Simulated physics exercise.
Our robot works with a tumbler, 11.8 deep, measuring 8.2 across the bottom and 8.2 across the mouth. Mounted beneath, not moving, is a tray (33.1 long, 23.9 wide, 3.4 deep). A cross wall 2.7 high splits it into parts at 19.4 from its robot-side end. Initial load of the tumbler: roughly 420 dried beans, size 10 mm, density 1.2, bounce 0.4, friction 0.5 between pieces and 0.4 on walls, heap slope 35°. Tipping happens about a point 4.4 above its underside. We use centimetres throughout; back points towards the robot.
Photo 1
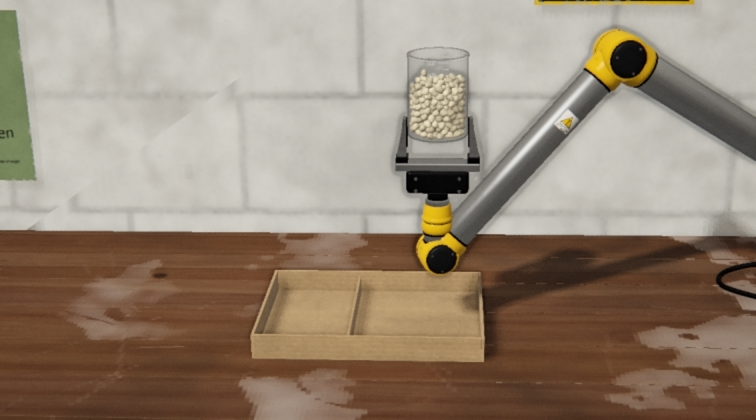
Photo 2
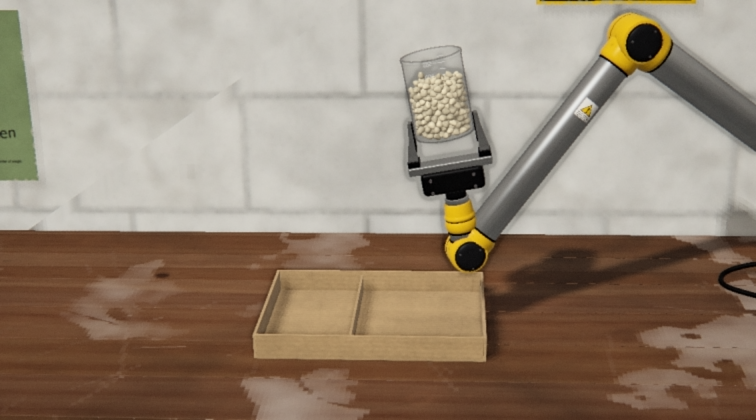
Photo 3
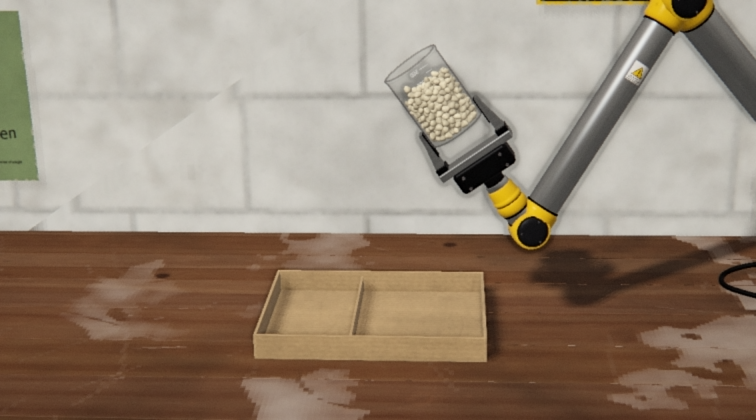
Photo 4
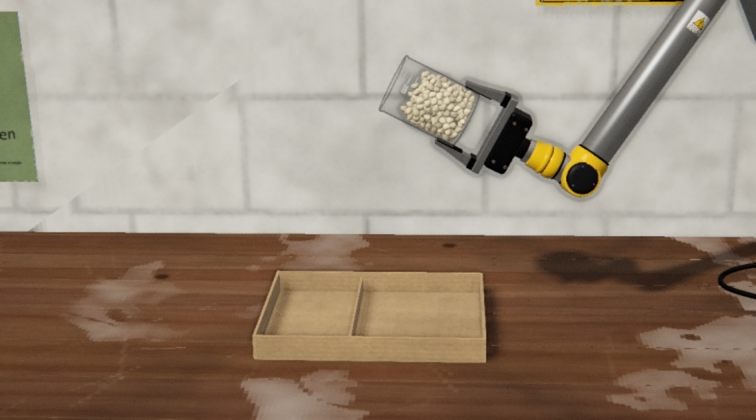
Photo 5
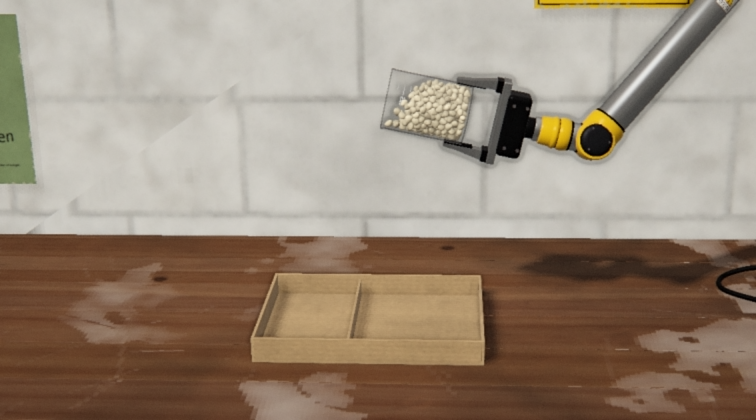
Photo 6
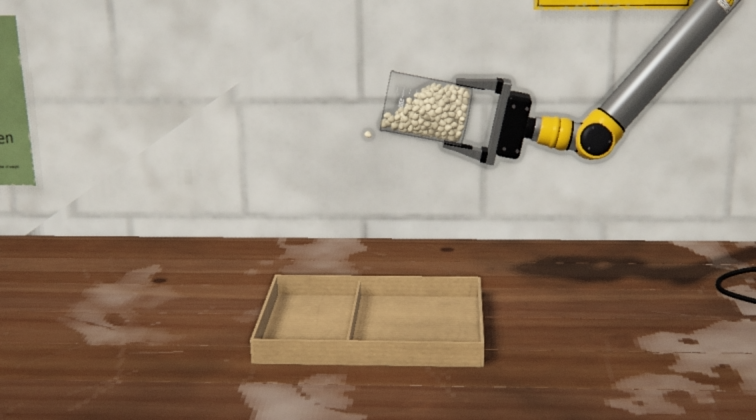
A grey and yellow robot arm grips a clear tumbler of pale dried beans above a brown, patchy wooden table, seen from the front against a whitish block wall. Below sits an empty tan tray with one divider, a green poster hanging at left. The arm tilts the tumbler leftward until nearly horizontal, the beans shift towards its mouth, and one bean leaves it.
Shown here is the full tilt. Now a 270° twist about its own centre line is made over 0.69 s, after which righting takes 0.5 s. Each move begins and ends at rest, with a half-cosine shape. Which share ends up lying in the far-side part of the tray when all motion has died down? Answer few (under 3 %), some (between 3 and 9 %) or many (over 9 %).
I would say some.
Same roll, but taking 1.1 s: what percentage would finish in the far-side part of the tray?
It would then come to about 5 per cent.
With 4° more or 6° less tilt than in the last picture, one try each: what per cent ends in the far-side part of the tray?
About 10 and 0 per cent.
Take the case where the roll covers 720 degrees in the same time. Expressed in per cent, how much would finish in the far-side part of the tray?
It would be near 0 per cent.
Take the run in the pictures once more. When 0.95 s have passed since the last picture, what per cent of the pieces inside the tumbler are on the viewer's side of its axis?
About 60 percent, I'd say.
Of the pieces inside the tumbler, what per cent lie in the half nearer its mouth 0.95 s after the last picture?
About 35 per cent.
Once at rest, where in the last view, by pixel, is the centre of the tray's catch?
Roughly at pixel (326, 325).
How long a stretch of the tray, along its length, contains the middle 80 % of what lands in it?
24 cm, roughly.
Then, 0.48 s on, tipped 79°, highest piece 39 above the table; 416 in the tumbler, 1 in the far-side part, 6 in flight or on a rim.
Then, 0.95 s on, tipped 37°, highest piece 41 above the table; 397 in the tumbler, 16 in the far-side part, 6 in the robot-side part, 4 in flight or on a rim.
Then, 1.39 s on, upright, highest piece 41 above the table; 397 in the tumbler, 20 in the far-side part, 5 in the robot-side part, 1 on the table or floor.
Then, 2.09 s on, upright, highest piece 41 above the table; 397 in the tumbler, 20 in the far-side part, 5 in the robot-side part, 1 on the table or floor.
In the end, 397 in the tumbler, 20 in the far-side part, 5 in the robot-side part, 1 on the table or floor. That is 5 % in the far-side part of the tray.
